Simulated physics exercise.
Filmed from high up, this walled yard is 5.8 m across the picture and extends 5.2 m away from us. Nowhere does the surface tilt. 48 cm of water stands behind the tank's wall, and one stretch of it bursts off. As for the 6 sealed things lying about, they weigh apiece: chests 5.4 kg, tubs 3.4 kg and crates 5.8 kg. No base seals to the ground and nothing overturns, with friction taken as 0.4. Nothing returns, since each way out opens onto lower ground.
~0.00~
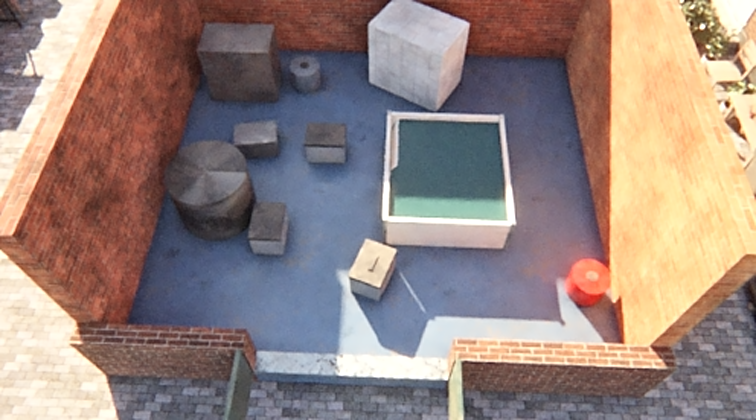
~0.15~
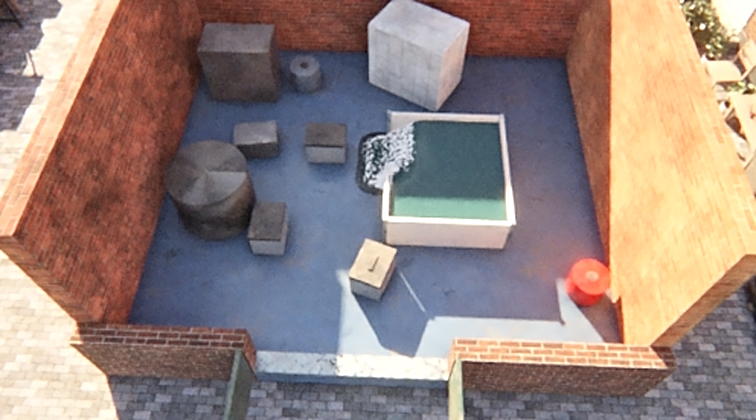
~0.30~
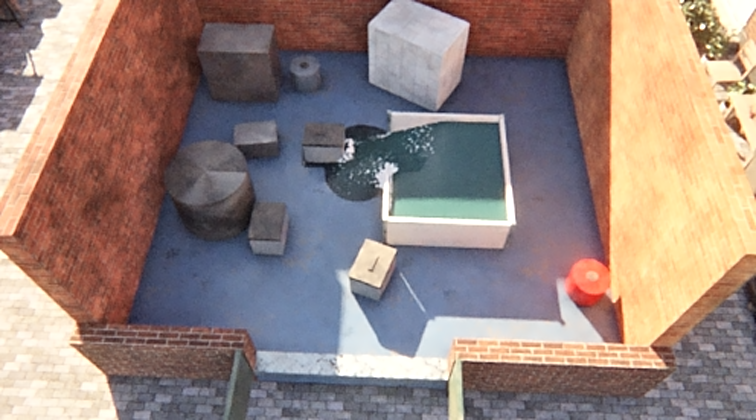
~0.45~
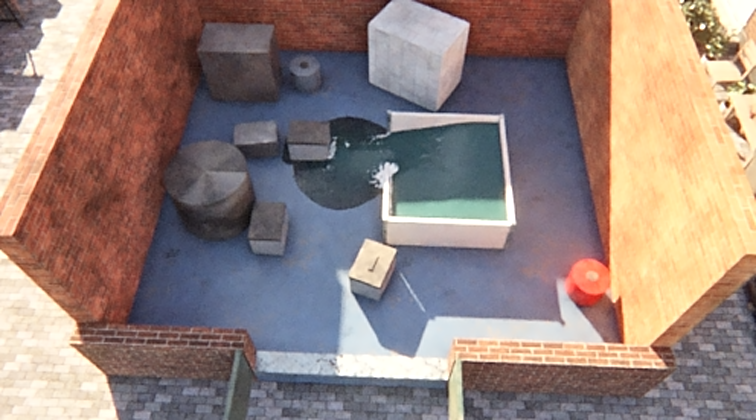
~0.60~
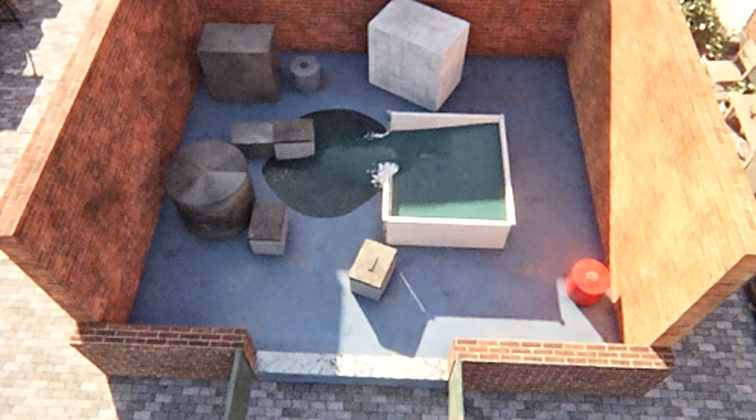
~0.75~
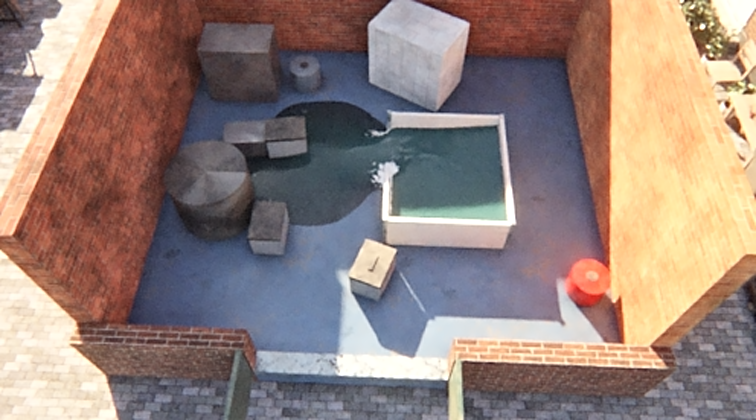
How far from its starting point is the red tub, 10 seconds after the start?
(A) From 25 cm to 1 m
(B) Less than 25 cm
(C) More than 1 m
Answer: B.
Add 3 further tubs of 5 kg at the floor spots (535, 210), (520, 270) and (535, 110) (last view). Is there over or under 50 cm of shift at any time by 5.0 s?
First within, then within, then within.
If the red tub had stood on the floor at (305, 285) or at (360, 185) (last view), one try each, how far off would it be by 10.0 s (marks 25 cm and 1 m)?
At the first spot it winds up far off; at the second it winds up far off.
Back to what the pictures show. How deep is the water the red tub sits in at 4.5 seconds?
About 0 cm.
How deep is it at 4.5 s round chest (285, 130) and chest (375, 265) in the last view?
Some 11 cm at the first, some 0 cm at the second.
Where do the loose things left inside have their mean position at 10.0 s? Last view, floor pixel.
Averaged position, last view: Near pixel (370, 186).
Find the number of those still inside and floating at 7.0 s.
3.
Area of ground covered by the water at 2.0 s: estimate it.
I'd estimate close to 11.5 m2.
After 2.0 s the red tub is near (592, 277), 0.0 m from its start, aground; 0 of 6 are out; 3 afloat.
After 4.5 s the red tub is near (592, 277), 0.0 m from its start, aground; 0 of 6 are out; 3 afloat.
After 7.0 s the red tub is near (592, 277), 0.0 m from its start, aground; 0 of 6 are out; 3 afloat.
After 10.0 s the red tub is near (592, 277), 0.0 m from its start, aground; 1 of 6 are out; 3 afloat.
